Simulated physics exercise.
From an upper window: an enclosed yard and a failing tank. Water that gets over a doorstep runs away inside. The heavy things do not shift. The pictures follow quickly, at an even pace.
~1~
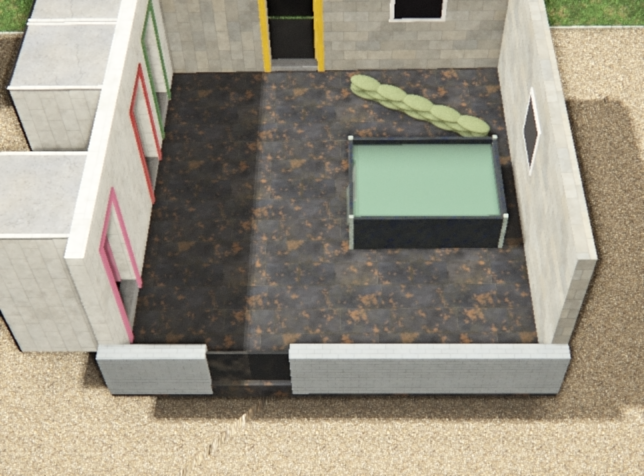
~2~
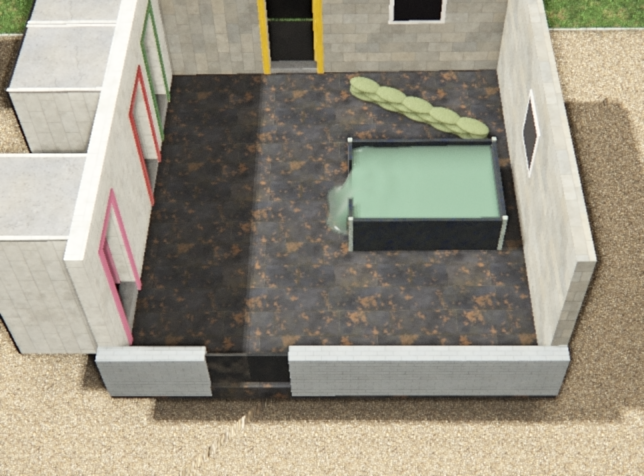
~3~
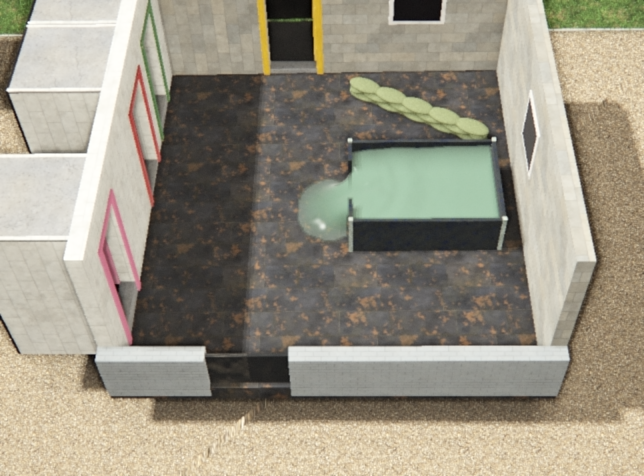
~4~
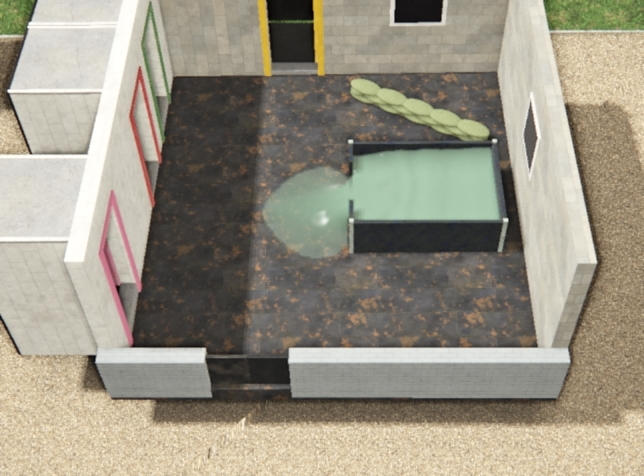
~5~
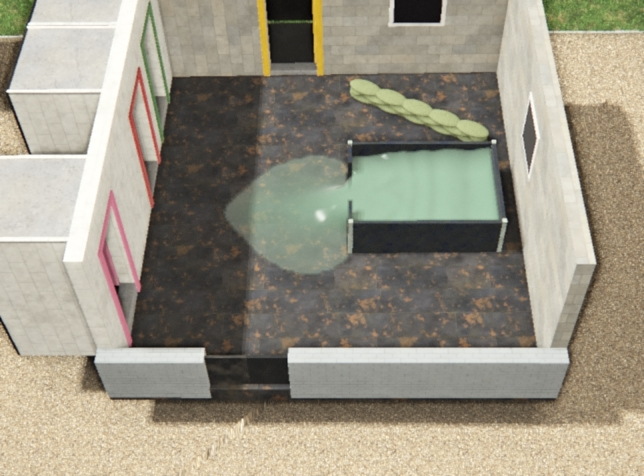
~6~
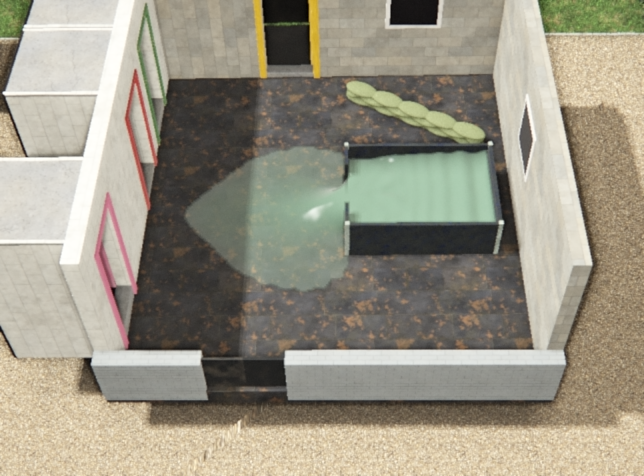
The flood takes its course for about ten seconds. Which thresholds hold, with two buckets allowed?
The red door floods; the green door holds within the limit; the yellow door holds within the limit; the pink door holds within the limit.
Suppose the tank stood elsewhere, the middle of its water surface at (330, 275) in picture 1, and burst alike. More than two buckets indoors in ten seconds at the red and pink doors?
One by one: Red door holds, pink door goes over.
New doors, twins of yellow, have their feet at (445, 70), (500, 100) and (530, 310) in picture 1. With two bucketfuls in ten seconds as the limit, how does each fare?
As listed: Lets less in, takes less, is under.
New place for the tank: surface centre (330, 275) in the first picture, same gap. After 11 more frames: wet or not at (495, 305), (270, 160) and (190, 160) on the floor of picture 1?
As listed: Clear, no water, wet.
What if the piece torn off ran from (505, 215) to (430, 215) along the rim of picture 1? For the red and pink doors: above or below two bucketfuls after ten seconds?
Then: The red door takes less; the pink door takes less.
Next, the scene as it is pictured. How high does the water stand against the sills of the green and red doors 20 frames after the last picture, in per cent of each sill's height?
In turn 60 and 200 per cent.
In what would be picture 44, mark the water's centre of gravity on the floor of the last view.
Roughly at (293, 218).
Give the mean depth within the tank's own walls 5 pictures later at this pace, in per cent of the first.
Some 72 per cent.
A moment on, water covers 30 % of the floor; the red door under two buckets in, the green door not reached, the yellow door not reached, the pink door not reached.
Next, water covers 45 % of the floor; the red door over two buckets in, the green door wet at the sill, nothing in, the yellow door not reached, the pink door wet at the sill, nothing in.
Then, water covers 45 % of the floor; the red door far over two buckets in, the green door wet at the sill, nothing in, the yellow door wet at the sill, nothing in, the pink door wet at the sill, nothing in.
Later, water covers 85 % of the floor; the red door far over two buckets in, the green door wet at the sill, nothing in, the yellow door wet at the sill, nothing in, the pink door wet at the sill, nothing in.
In the end, water covers 95 % of the floor; the red door far over two buckets in, the green door wet at the sill, nothing in, the yellow door wet at the sill, nothing in, the pink door wet at the sill, nothing in.
